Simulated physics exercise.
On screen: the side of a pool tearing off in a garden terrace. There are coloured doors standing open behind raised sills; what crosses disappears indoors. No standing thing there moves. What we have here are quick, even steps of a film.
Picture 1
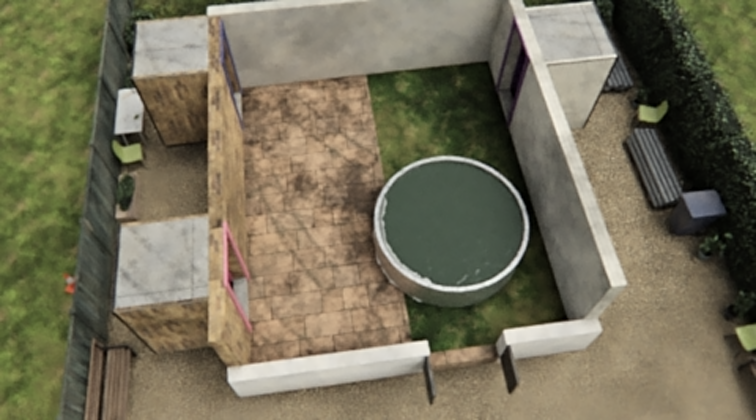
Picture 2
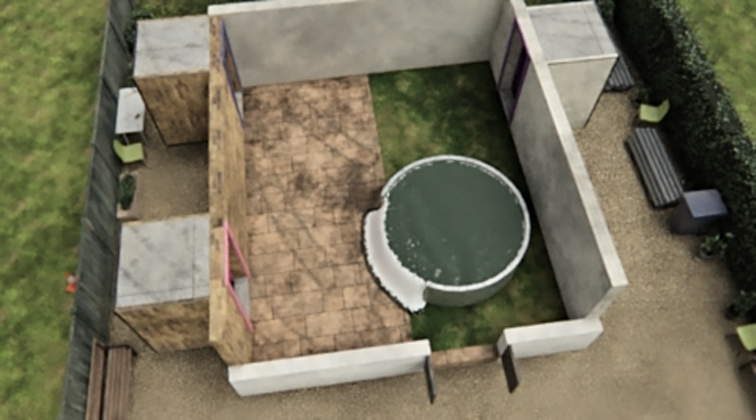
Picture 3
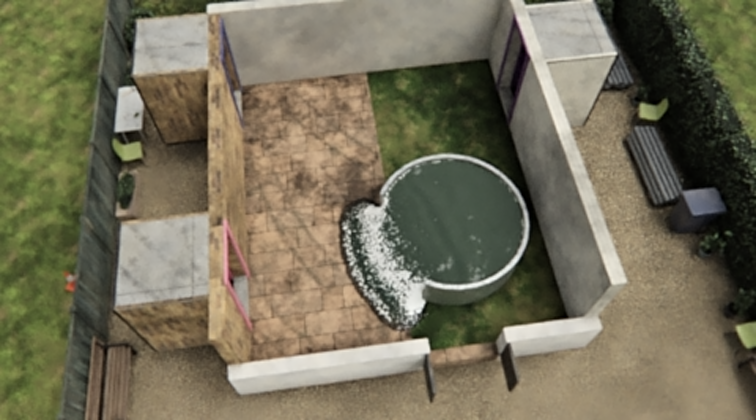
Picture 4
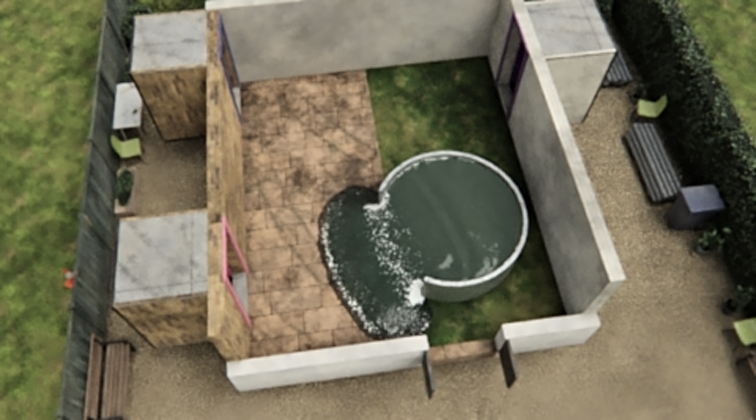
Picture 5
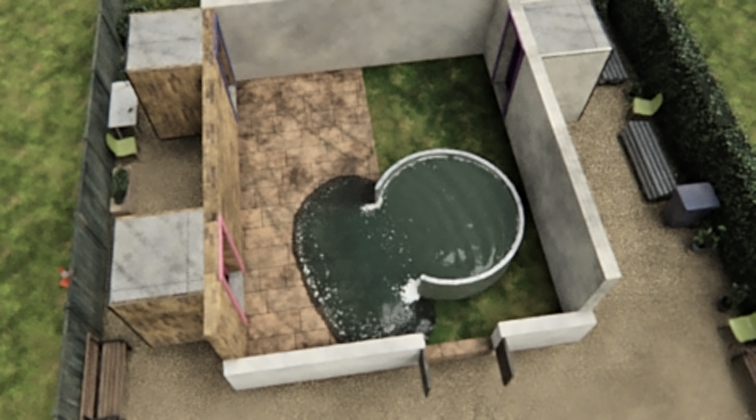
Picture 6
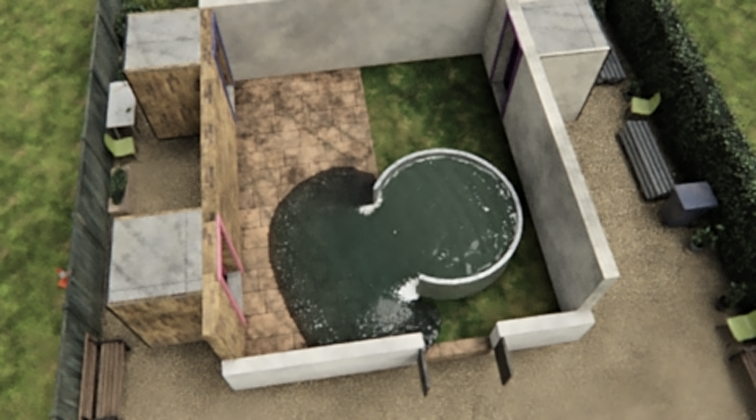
In a walled garden terrace seen from above, the left side of a round pool of still, dark green water opens, and water gushes out in white foam, then spreads leftward in a widening dark sheet across the paving.
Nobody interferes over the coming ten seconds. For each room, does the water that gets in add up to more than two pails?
The blue door exceeds two buckets; the pink door exceeds two buckets; the purple door never exceeds two buckets.
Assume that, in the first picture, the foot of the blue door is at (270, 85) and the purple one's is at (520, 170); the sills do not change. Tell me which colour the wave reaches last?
It would be the purple-painted one.
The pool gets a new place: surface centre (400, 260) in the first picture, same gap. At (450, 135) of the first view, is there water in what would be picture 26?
Outcome at that point: Left alone.
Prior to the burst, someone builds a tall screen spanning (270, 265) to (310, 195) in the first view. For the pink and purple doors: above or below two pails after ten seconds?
Then the pink door overshoots and the purple door falls short.
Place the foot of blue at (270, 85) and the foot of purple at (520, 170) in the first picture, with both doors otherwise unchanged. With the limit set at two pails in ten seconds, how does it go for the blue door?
The blue door goes above.
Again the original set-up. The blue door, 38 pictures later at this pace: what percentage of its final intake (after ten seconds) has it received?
Near 40 in a hundred.
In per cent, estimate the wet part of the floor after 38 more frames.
Around 85 percent.
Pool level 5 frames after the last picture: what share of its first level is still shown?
Estimate: Close to 62 %.
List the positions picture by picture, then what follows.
In the first picture, still water in the round tank at (451, 222).
In the second picture, water pours out at (385, 257) and has run to (368, 214).
In the third picture, water pours out at (384, 257) and has run to (360, 203).
In the fourth picture, the front is at (351, 191), out from the gap at (383, 254).
In the fifth picture, the front is at (315, 193), out from the gap at (379, 253).
In the sixth picture, water pours out at (378, 252) and has run to a hidden place.
A moment on, water covers 40 % of the floor; the blue door not reached, the pink door under two buckets in, the purple door not reached.
Next, water covers 40 % of the floor; the blue door wet at the sill, nothing in, the pink door far over two buckets in, the purple door not reached.
Then, water covers 55 % of the floor; the blue door wet at the sill, nothing in, the pink door far over two buckets in, the purple door not reached.
Later, water covers 85 % of the floor; the blue door over two buckets in, the pink door far over two buckets in, the purple door not reached.
In the end, water covers 100 % of the floor; the blue door far over two buckets in, the pink door far over two buckets in, the purple door wet at the sill, nothing in.
